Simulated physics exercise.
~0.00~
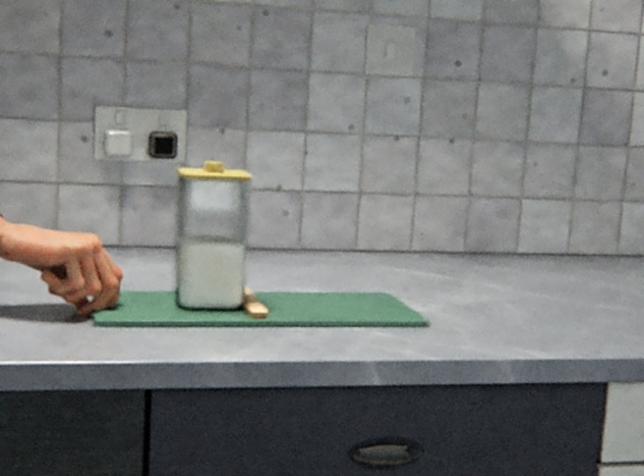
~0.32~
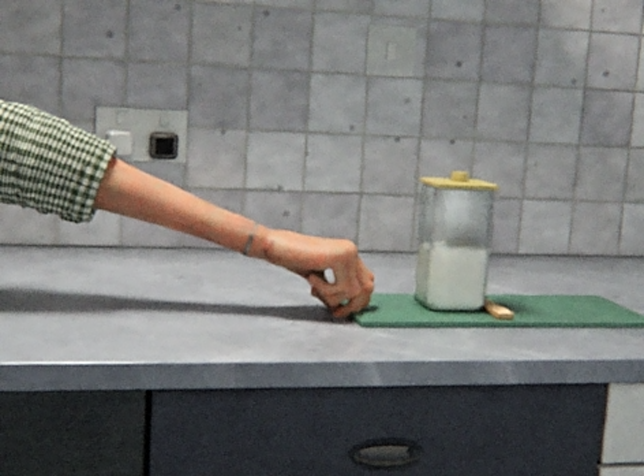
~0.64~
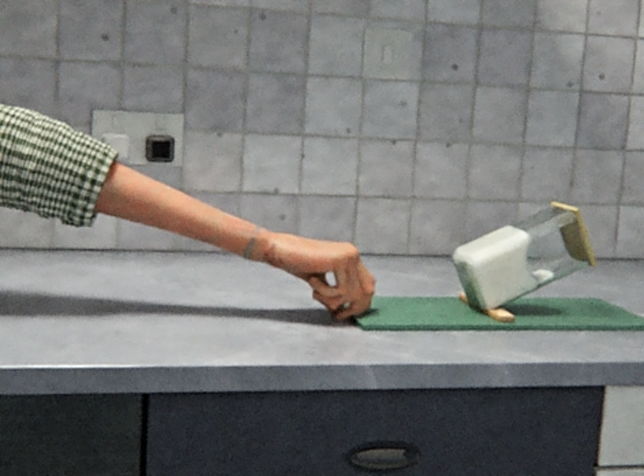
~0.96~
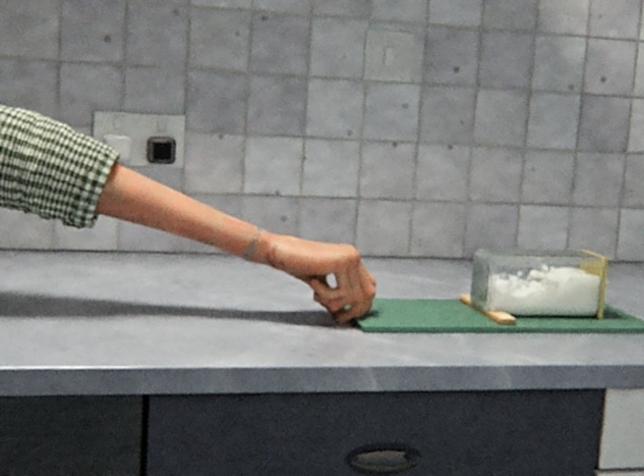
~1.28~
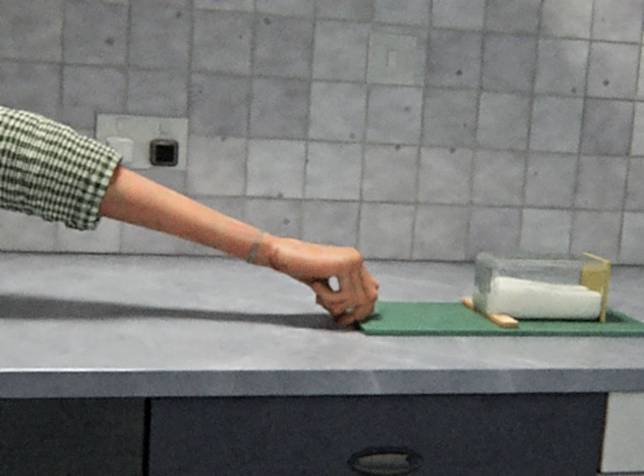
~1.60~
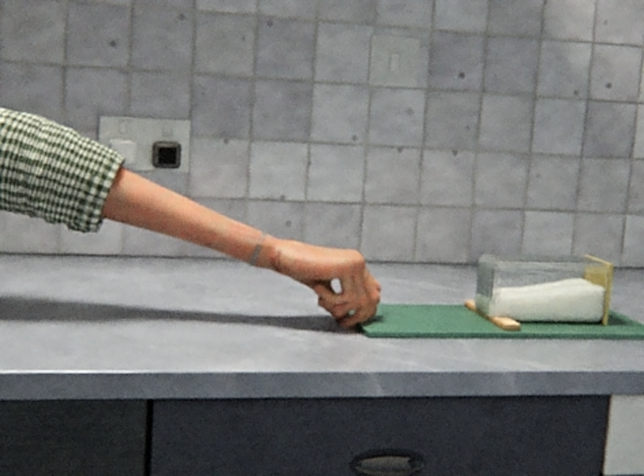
A hand slides a green board right, and the capped container tips onto its side.
